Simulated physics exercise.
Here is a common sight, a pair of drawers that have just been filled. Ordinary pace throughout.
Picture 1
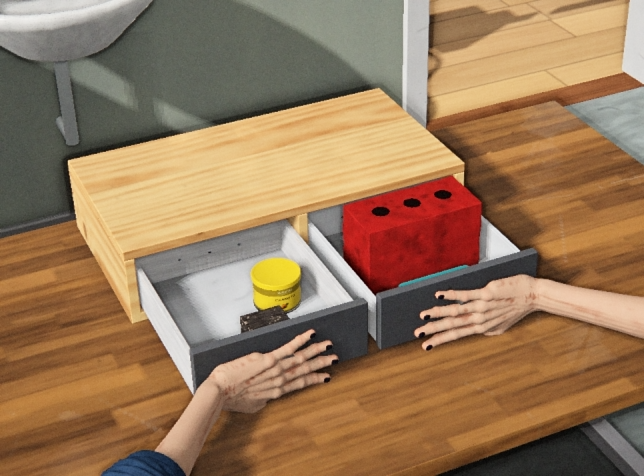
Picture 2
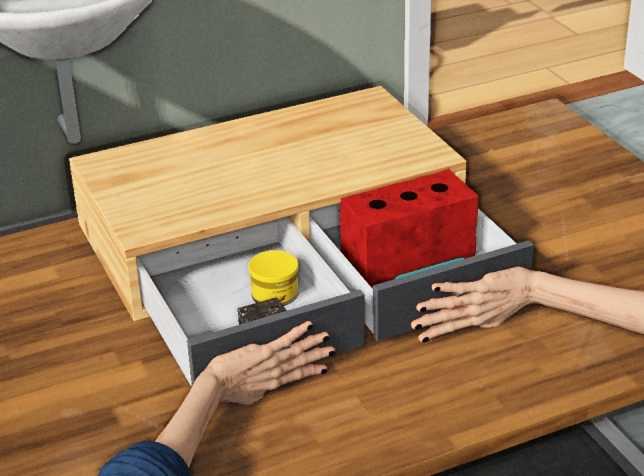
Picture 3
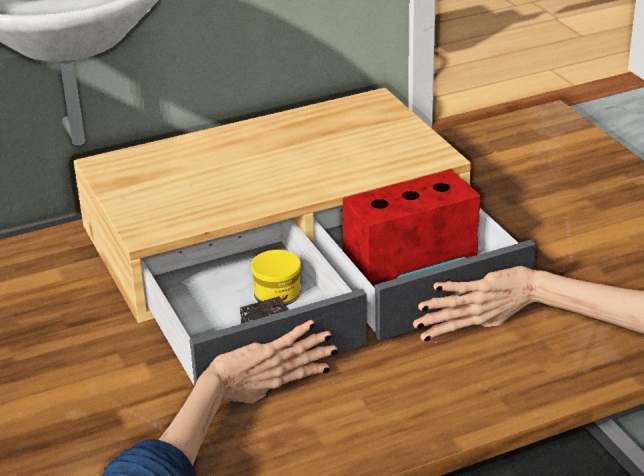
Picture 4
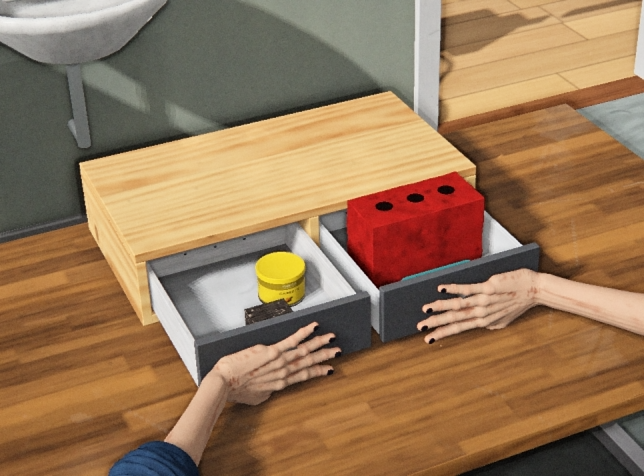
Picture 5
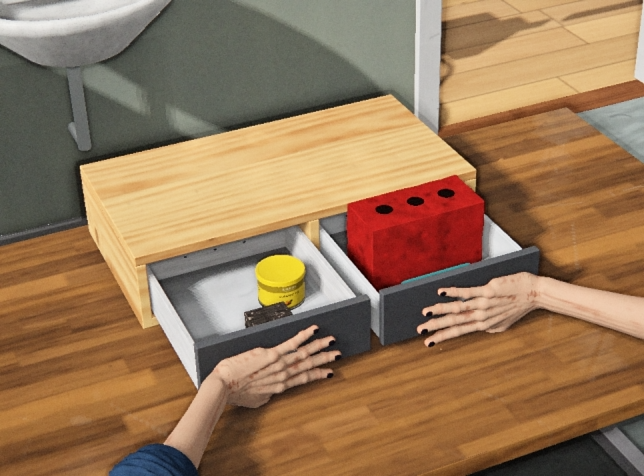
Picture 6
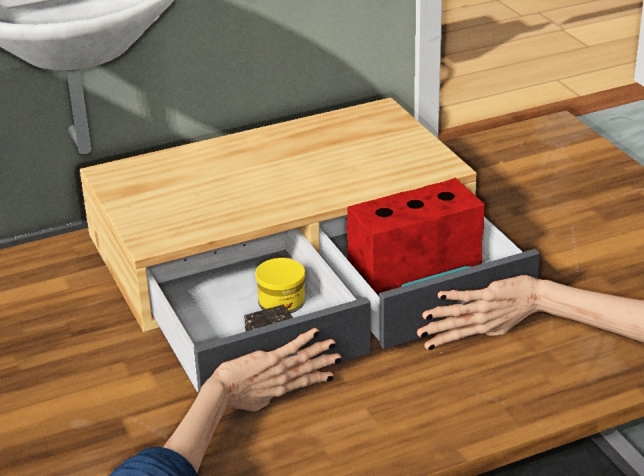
A bright red brick with dark holes stands in the open right drawer of a pale wooden chest, seen from above at an angle on a brown wooden worktop. The open left drawer holds a yellow pot and a small dark object, with a white basin against the grey-green wall behind. Two hands rest against the grey drawer fronts, barely moving, while the view shifts very slightly.
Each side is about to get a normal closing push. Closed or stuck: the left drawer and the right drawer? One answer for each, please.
I bet the left drawer fully retracts; I bet the right drawer won't fully retract.
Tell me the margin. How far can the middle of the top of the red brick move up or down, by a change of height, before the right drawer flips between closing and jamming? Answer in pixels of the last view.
That's a shift of close to 16 pixels downward.
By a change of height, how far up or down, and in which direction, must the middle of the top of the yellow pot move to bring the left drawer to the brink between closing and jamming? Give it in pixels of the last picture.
Roughly 16 pixels, upward.
Then, 0.46 s later than the last frame, left drawer about half in; right drawer starting in.
Then, 0.88 s later than the last frame, left drawer nearly in; right drawer starting in.
When it is over, the left drawer closes; the right drawer jams.
